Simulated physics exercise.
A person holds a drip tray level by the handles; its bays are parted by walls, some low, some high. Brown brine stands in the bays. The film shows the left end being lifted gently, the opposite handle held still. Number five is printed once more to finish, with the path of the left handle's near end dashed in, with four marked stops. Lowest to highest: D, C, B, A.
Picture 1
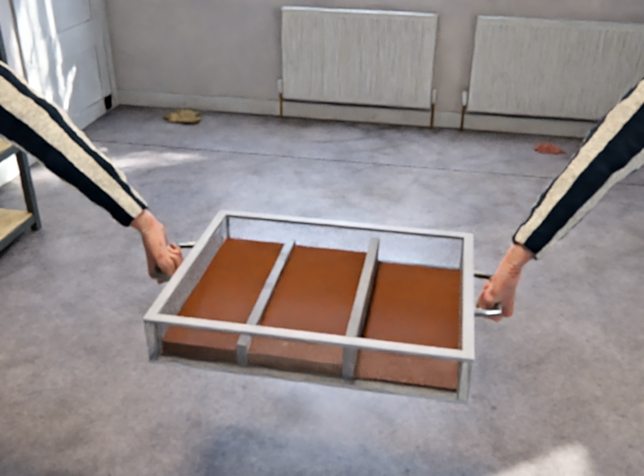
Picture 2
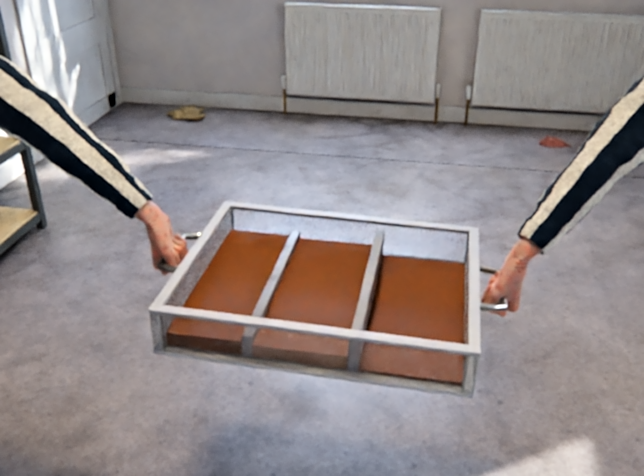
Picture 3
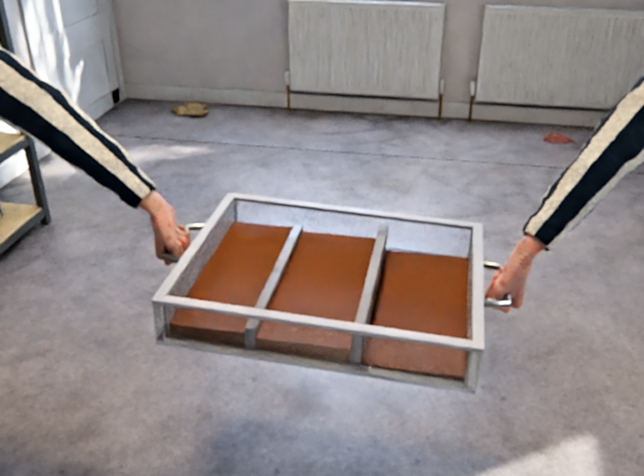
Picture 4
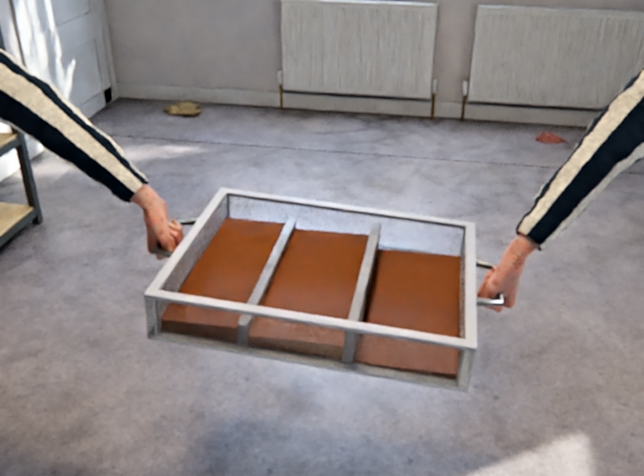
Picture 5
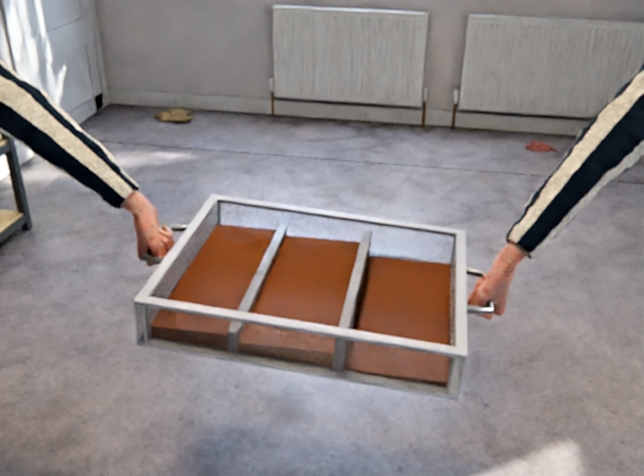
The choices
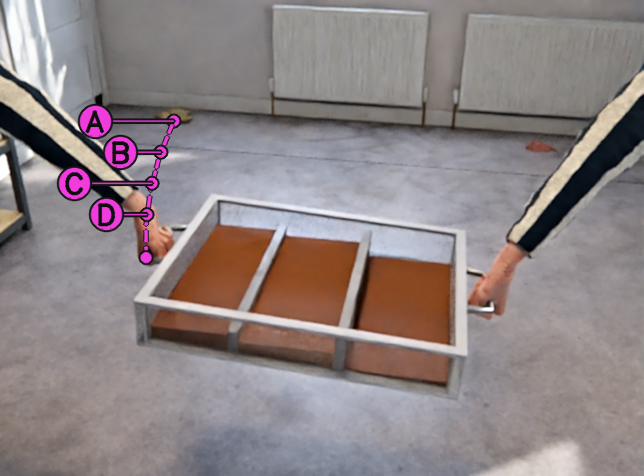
A person holds a tray of brown liquid by its handles, tilting it slightly rightward.
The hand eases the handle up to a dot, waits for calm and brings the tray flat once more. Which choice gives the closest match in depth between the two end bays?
B beats the others.
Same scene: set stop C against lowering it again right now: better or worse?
Better.
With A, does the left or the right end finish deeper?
The right one.
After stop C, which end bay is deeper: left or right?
The left end bay.
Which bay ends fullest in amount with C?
It is the middle one.
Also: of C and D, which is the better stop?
That would be C.
In magenta, A at (173, 121); B at (160, 152); C at (152, 183); D at (146, 214).
If A is chosen, the right end bay stands much deeper than the other; nothing spills.
If B is chosen, the two end bays stand about equally deep; nothing spills.
If C is chosen, the left end bay stands much deeper than the other; nothing spills.
If D is chosen, the left end bay stands much deeper than the other; nothing spills.
